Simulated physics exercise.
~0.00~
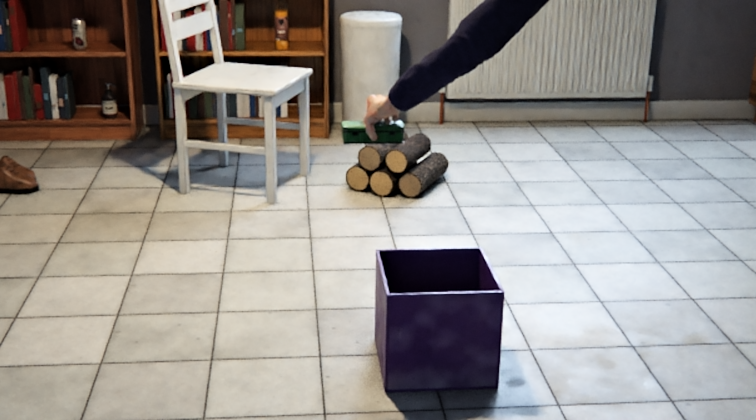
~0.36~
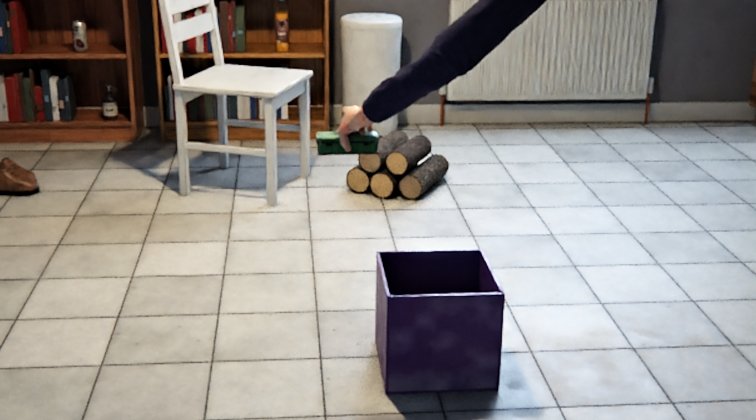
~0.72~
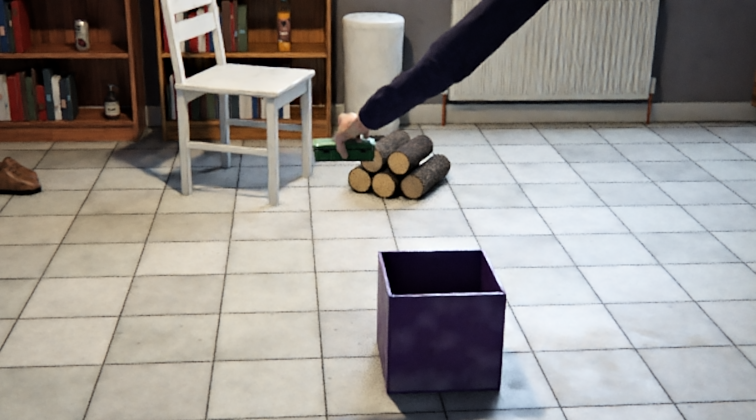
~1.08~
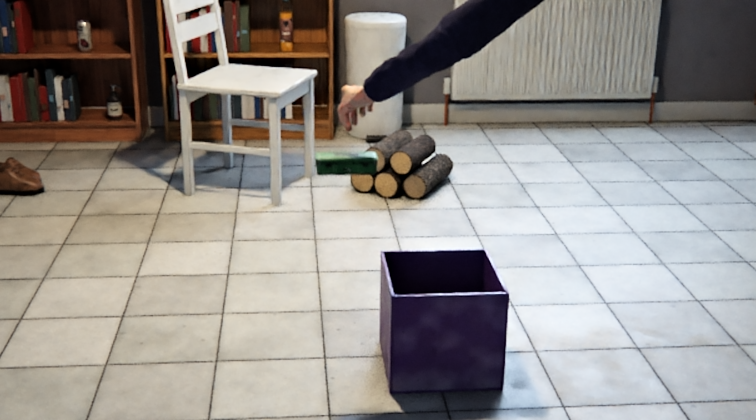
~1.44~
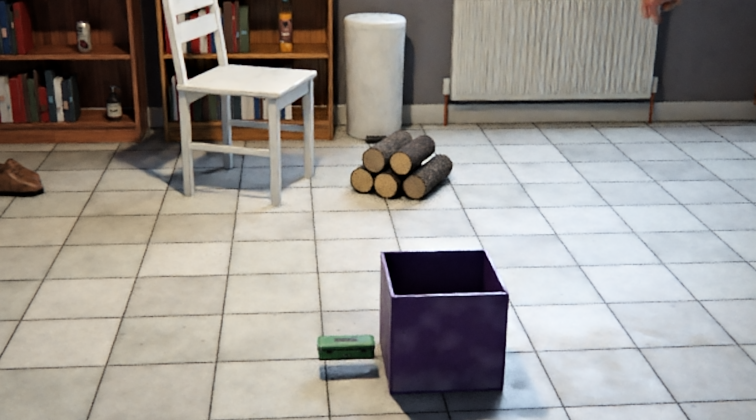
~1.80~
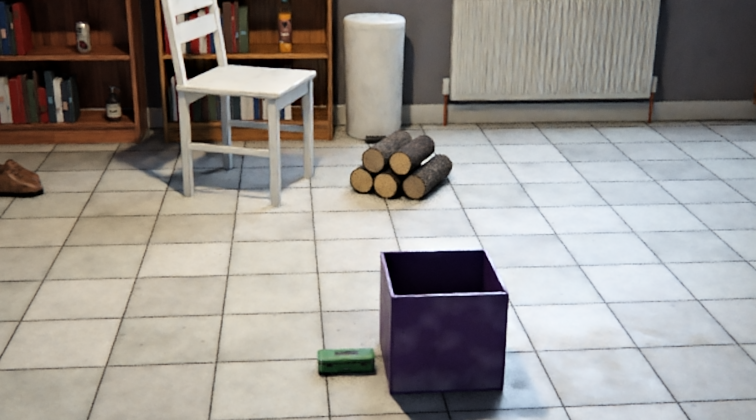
Hand moving a green case left above a purple crate, then letting go, the case falling to the floor beside it.
